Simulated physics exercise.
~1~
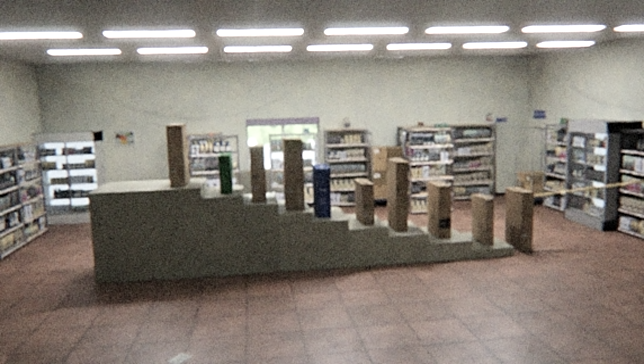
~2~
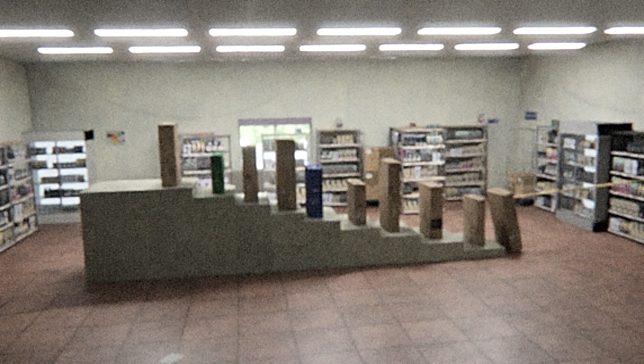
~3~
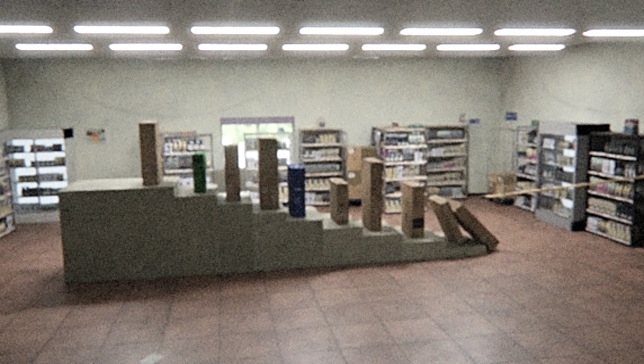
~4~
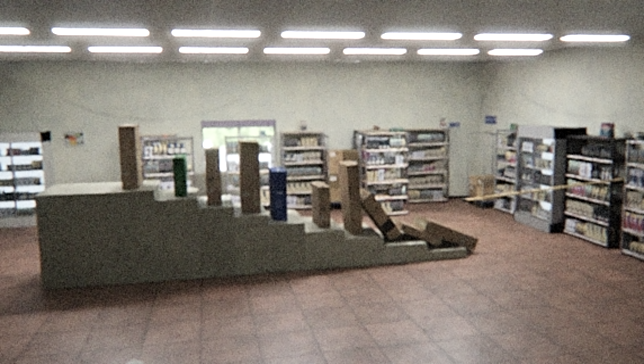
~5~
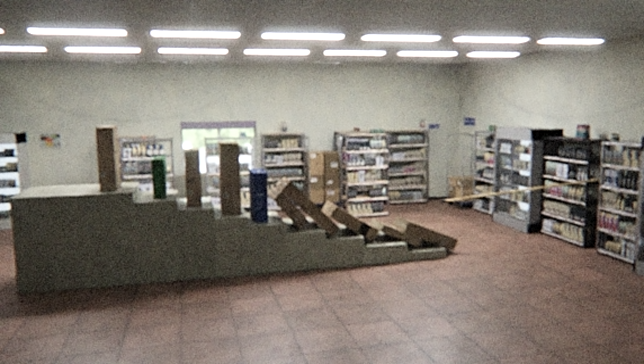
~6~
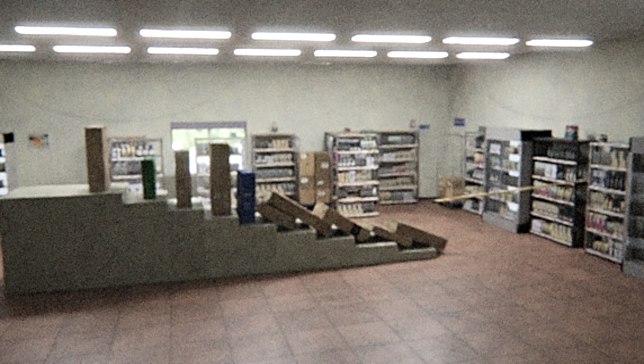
Stepped grey block in a shop holding ten upright cartons, the lower five toppling leftward up the steps, blue and green staying upright.
